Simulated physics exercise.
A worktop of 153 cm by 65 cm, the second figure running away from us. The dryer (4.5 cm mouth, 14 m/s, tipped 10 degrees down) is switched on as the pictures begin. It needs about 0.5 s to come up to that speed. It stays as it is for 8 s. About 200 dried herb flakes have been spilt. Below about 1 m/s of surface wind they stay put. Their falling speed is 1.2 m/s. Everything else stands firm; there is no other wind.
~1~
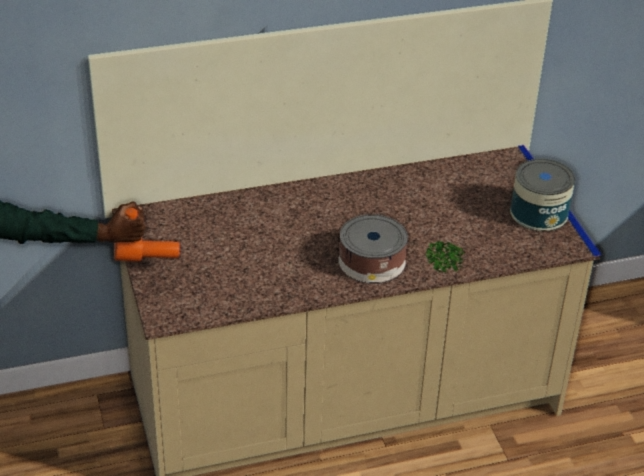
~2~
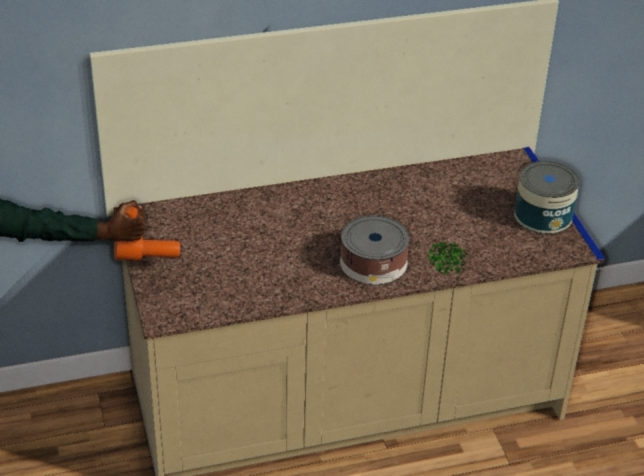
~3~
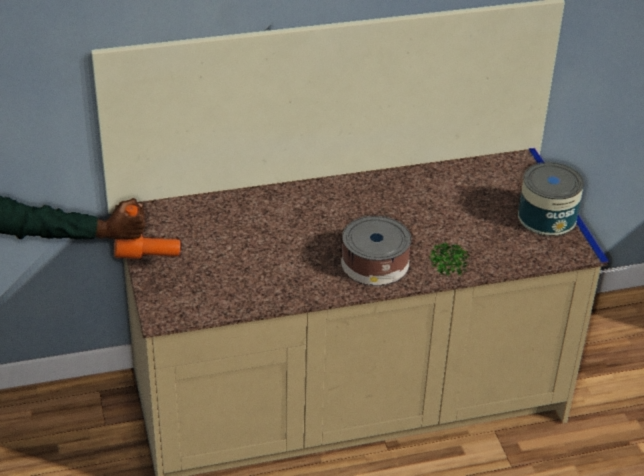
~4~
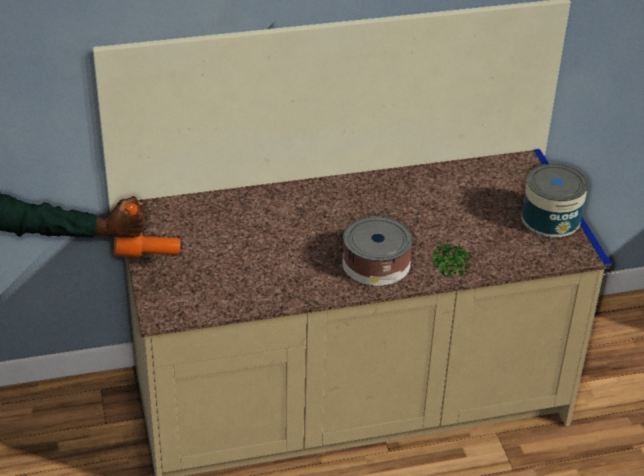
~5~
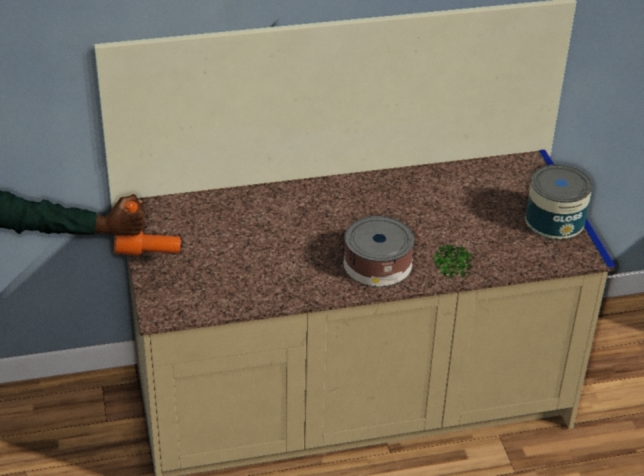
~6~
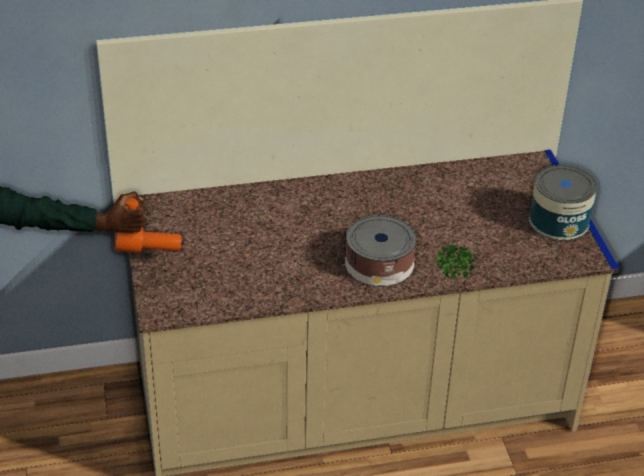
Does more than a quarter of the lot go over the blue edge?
More than a quarter over the blue edge: No.
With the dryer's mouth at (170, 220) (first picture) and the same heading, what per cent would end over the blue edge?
It would be near 15 %.
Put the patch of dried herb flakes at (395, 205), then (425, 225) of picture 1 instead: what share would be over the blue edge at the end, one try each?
In that order: 100 %, 60 %.
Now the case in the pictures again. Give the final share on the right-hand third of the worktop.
About 50 %.
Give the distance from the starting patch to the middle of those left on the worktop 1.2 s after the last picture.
About 0 cm.
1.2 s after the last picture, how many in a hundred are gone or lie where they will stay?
About 50 %.
Then, 1.2 s after the last picture the count stands so, 0 % are over the blue edge; the middle of those still in play is near (456, 261).
Then, 2.1 s after the last picture the count stands so, 0 % are over the blue edge; the middle of those still in play is near (456, 261).
Then, 4.0 s after the last picture the count stands so, 0 % are over the blue edge; the middle of those still in play is near (456, 261).
Then, 7.6 s after the last picture, at the end, 0 % are over the blue edge; the middle of those still in play is near (456, 261).
